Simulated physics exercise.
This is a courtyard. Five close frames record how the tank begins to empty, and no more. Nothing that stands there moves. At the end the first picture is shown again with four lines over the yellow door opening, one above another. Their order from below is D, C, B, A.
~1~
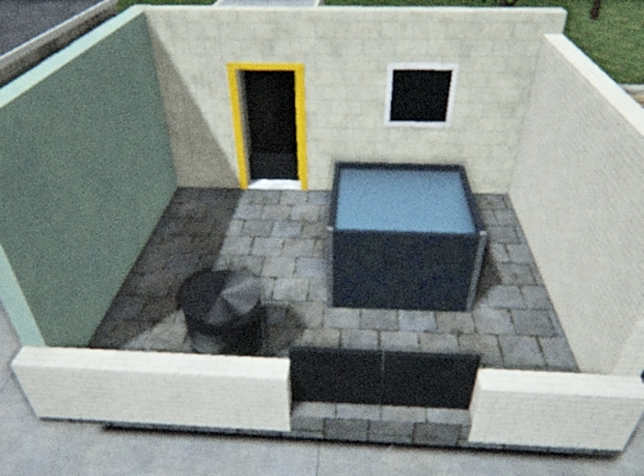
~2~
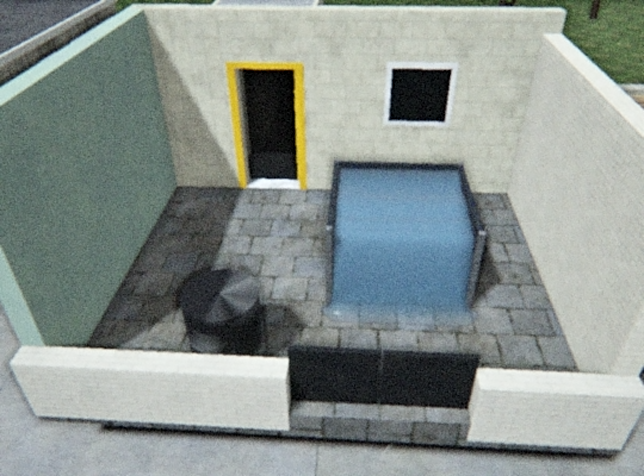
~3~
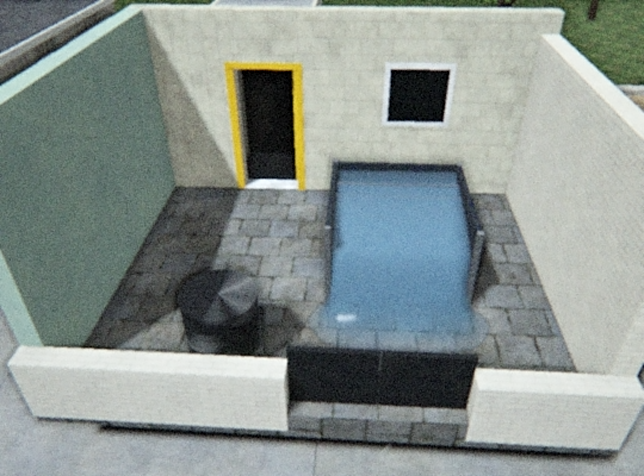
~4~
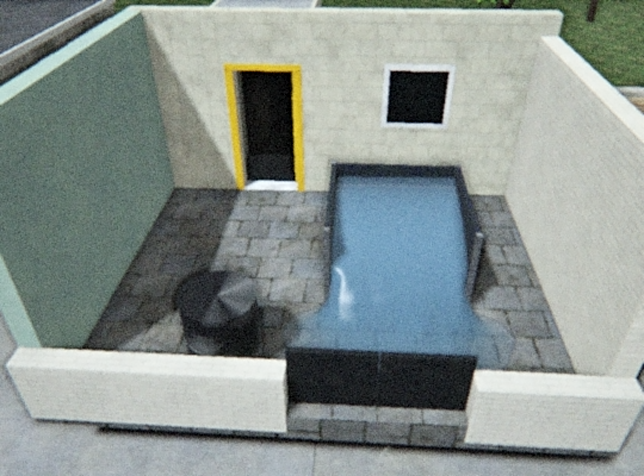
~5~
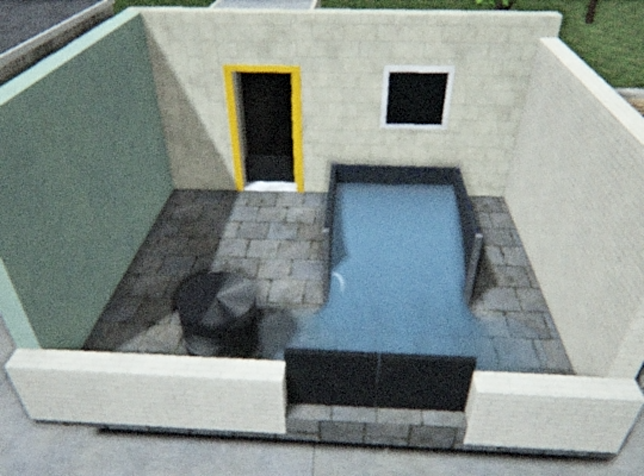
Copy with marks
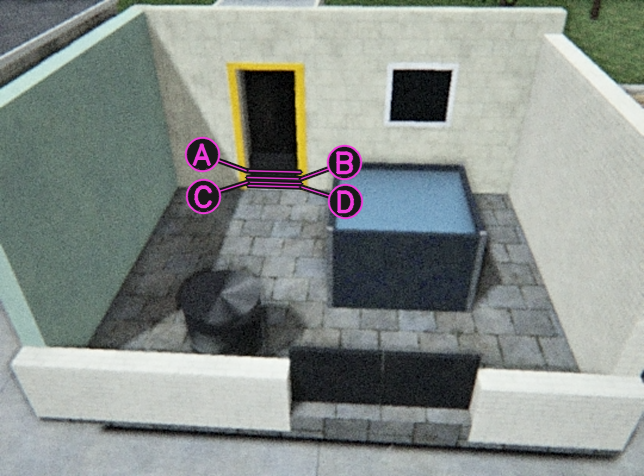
Blue water poured out of the open front of a dark tank in a walled courtyard, then spread across the grey paving towards the shut gate and sideways, nearing a dark round object on the left.
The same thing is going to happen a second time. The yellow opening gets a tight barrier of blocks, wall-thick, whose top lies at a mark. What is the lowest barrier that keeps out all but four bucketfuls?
It is B.
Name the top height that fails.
The answer is C.
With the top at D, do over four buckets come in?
Yes, it does.
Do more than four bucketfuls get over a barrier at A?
No, that is safe.
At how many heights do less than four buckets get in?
Two of the four.
On the marked copy, A at (273, 171); B at (273, 178); C at (274, 183); D at (274, 186); from the bottom up D, C, B, A.
For height A, nothing gets over.
For height B, a splash gets over, under a bucket.
For height C, about 8 bucketfuls get in.
For height D, dozens of bucketfuls pour in.
